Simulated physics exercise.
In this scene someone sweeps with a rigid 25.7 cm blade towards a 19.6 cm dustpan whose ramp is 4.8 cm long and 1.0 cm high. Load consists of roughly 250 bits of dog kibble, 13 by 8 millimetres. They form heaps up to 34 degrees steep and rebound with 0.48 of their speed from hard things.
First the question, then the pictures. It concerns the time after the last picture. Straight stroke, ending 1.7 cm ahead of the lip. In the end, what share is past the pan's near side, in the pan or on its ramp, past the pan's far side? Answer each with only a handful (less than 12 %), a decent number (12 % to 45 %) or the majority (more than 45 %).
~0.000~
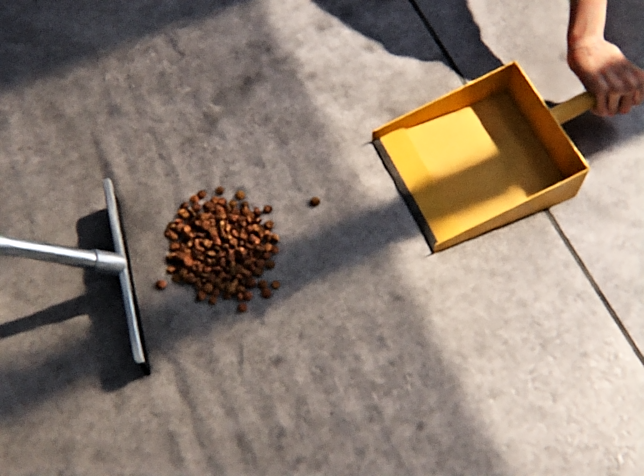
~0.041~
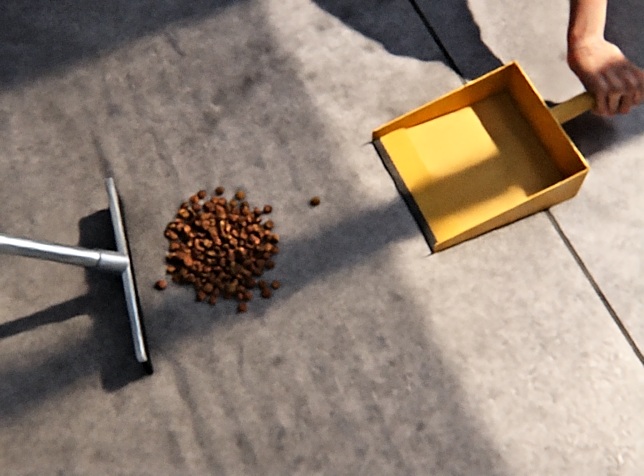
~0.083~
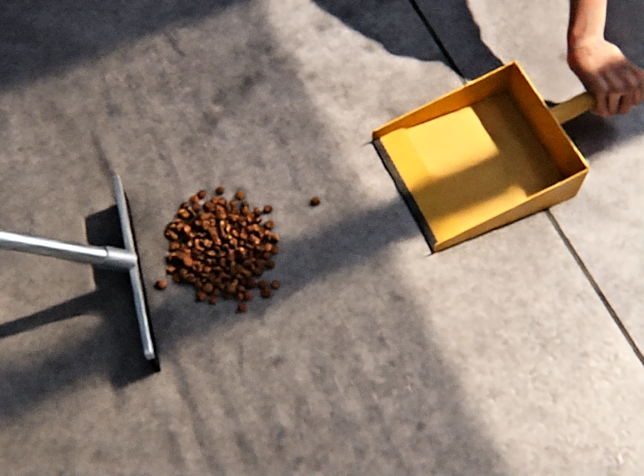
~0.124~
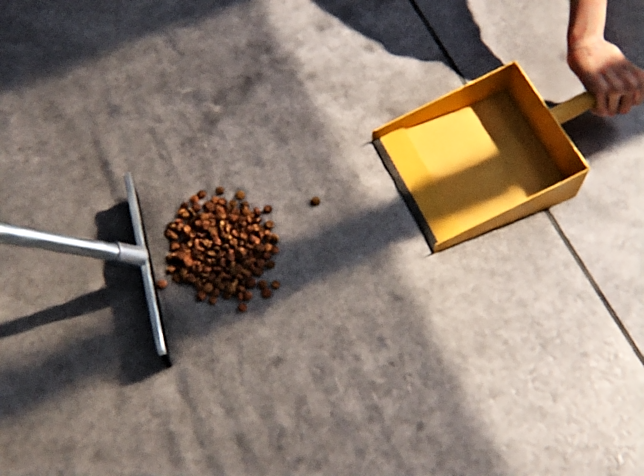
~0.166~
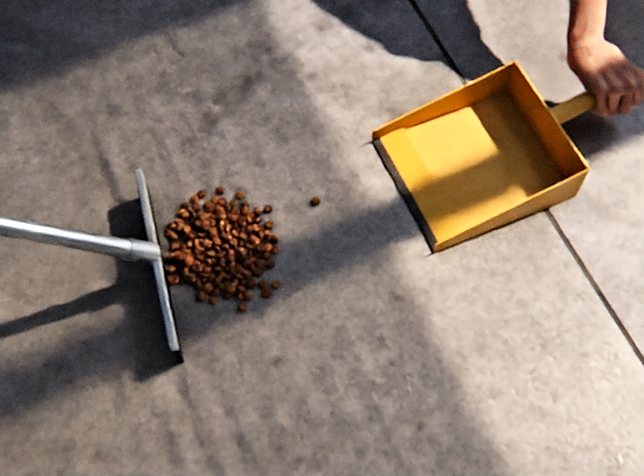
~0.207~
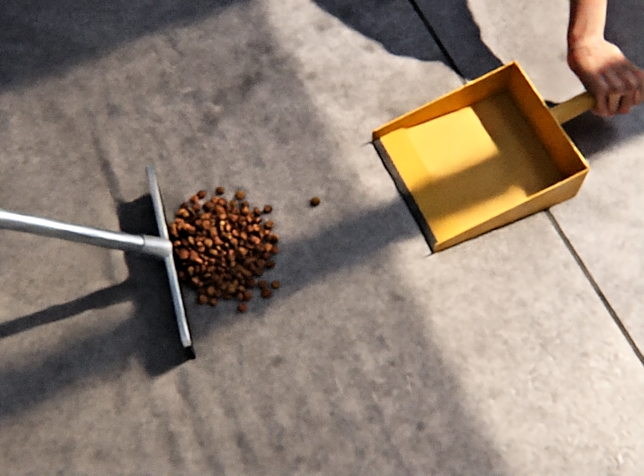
Past the pan's near side: Only a handful; in the pan or on its ramp: A decent number; past the pan's far side: Only a handful.
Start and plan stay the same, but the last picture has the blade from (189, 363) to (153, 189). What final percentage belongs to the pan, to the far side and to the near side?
That ends as pan 10, far 5, and near 45.
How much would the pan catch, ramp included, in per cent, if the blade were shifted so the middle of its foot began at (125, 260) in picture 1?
Something close to 35 percent.
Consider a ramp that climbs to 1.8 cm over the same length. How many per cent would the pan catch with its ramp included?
It would be near 35 per cent.
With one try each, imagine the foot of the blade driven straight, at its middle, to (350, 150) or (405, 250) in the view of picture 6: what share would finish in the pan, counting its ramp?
Some 15 in a hundred and 35 in a hundred.
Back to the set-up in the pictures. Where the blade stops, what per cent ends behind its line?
I'd put it near 5 in a hundred.
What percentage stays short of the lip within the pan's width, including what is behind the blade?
Share: Roughly 50 percent.
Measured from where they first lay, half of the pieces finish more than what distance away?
About 26 cm.
After 0.58 s, middle of the blade 19 cm from the lip; 0 % over the lip, far side 5 %, near side 0 %.
After 0.83 s, middle of the blade 9 cm from the lip; 0 % over the lip, far side 5 %, near side 5 %.
After 1.19 s, middle of the blade 3 cm from the lip; 40 % over the lip, far side 5 %, near side 5 %.
At rest (1.5 s), near side 5 %, pan 40 %, far side 10 %, in front of the lip or behind the blade 50 %.
